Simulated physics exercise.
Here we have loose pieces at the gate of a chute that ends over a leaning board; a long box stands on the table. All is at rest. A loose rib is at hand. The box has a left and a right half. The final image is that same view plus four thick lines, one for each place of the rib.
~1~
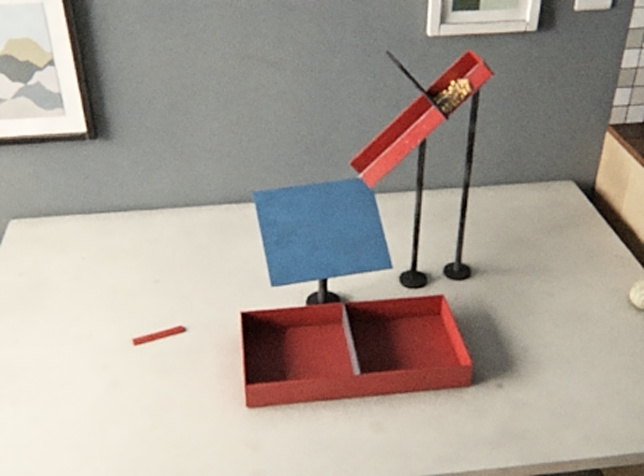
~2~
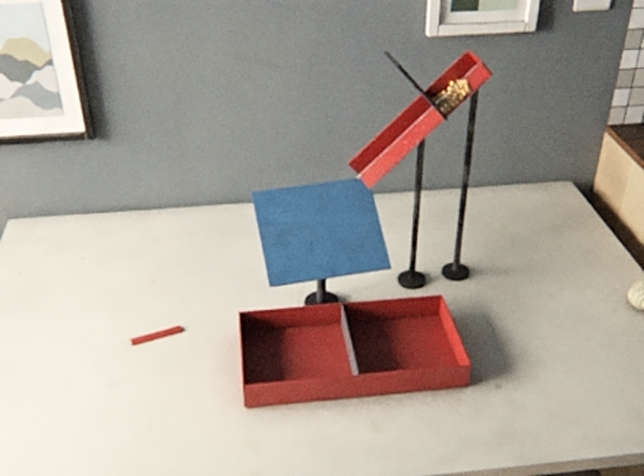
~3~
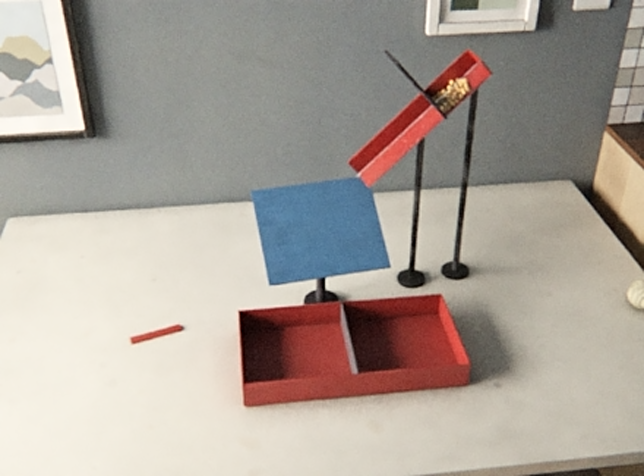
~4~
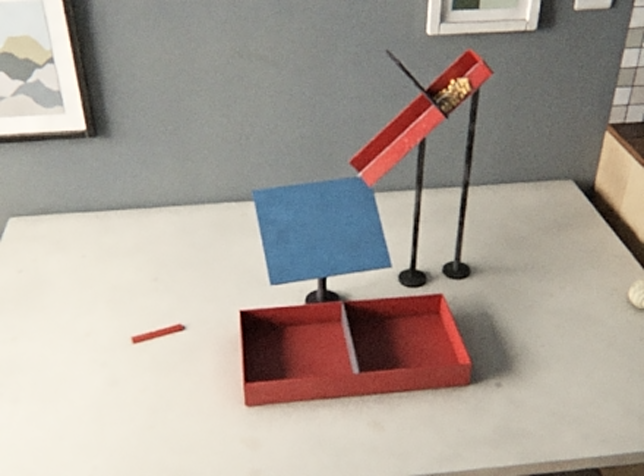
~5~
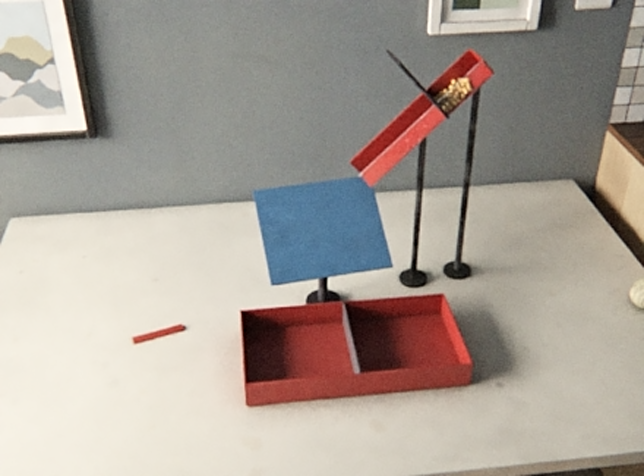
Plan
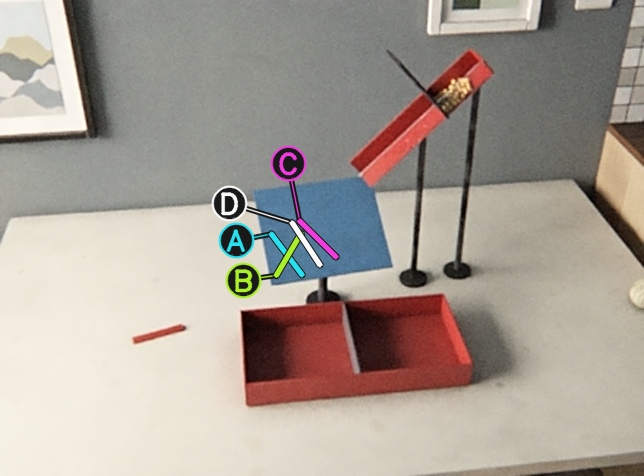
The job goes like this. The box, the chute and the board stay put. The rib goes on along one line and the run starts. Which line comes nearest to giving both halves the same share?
It is D.
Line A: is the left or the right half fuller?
The left half.
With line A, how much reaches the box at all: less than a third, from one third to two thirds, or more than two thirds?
Line A gives more than two thirds.
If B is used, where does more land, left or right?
Left.
On the marked copy, line A from (271, 233) to (302, 274); line B from (301, 233) to (276, 275); line C from (299, 220) to (336, 256); line D from (292, 222) to (319, 264).
If A is chosen, of what is caught, all but a few in the left half, a small share in the right.
If B is chosen, of what is caught, all but a few in the left half, a small share in the right.
If C is chosen, of what is caught, only a few in the left half, all but a few in the right.
If D is chosen, of what is caught, close to two thirds in the left half, close to a third in the right.
